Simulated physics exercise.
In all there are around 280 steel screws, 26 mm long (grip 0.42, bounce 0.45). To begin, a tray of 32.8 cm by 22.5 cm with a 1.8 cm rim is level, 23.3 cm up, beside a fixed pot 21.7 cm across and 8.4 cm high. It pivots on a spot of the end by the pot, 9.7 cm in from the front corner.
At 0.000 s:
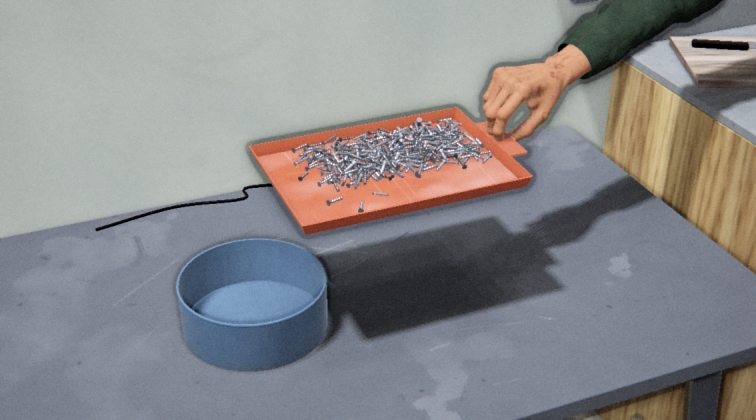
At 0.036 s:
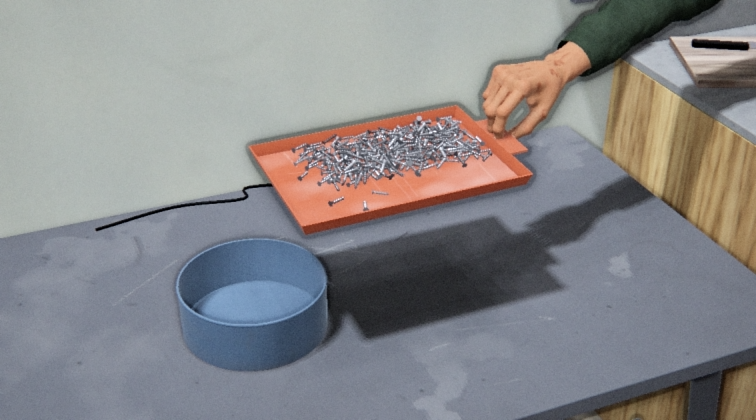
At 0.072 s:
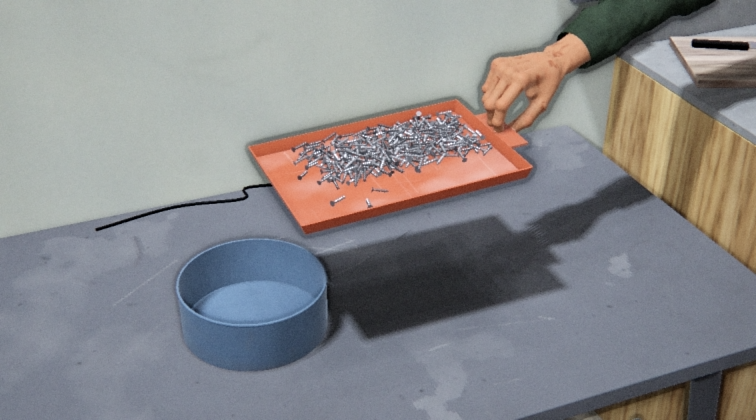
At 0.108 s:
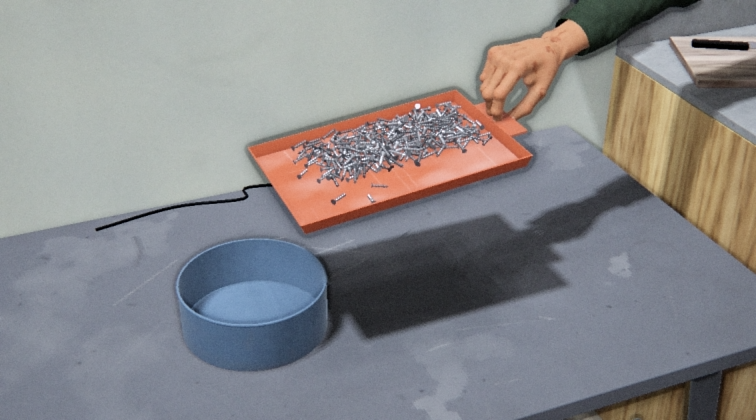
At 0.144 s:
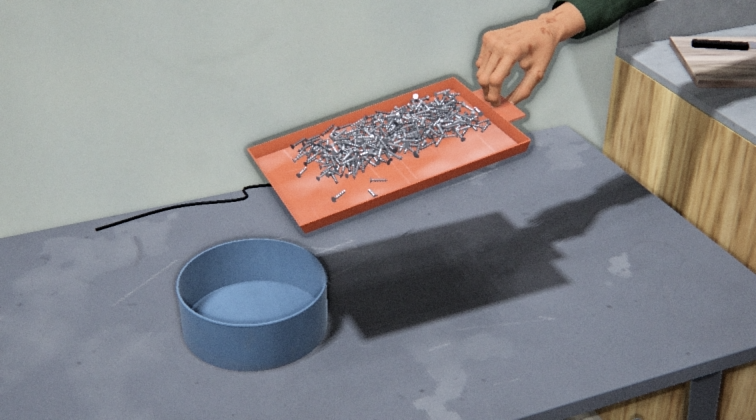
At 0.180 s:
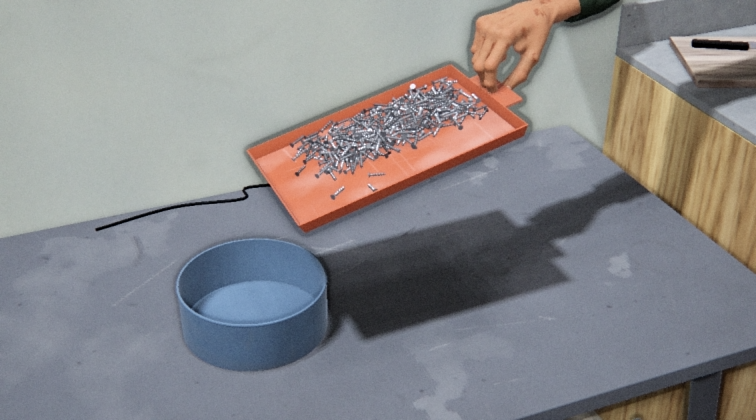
At the start, a hand holds the right end of a level orange tray of small steel screws above a gray table, beside a blue round pot. The hand then lifts that end steadily, slanting the tray down toward the left, while the screws stay heaped together on it and the pot stays still.
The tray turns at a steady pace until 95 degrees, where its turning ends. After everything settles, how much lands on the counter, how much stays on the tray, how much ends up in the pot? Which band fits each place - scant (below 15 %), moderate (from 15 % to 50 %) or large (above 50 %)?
Counter - moderate; tray - scant; pot - large.
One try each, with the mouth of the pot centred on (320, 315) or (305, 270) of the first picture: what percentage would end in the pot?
Roughly 5 and 10 percent.
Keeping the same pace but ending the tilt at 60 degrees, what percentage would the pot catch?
It would be near 65 per cent.
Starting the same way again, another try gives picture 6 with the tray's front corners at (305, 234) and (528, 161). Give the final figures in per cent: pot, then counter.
Per cent by place - pot 0, counter 100.
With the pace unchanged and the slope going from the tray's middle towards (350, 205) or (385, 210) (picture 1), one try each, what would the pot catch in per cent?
Near 5 and 5 percent, in that order.
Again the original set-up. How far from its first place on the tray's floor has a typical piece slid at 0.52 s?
Around 7 centimetres.
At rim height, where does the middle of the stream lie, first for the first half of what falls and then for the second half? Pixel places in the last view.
I'd mark about (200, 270) for the first half, then (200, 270) for the second.
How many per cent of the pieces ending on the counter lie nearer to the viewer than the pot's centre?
Near 10 in a hundred.
After 0.52 s, tilt 53 degrees; the tray holds 100 %, the pot 0 %.
Then, at 0.75 s, tilt 80 degrees; the tray holds 20 %, the pot 10 %.
After 1.09 s, tilt 95 degrees; the tray holds 0 %, the pot 70 %.
By 2.1 s all is still; counter 30 %, tray 0 %, pot 70 %.
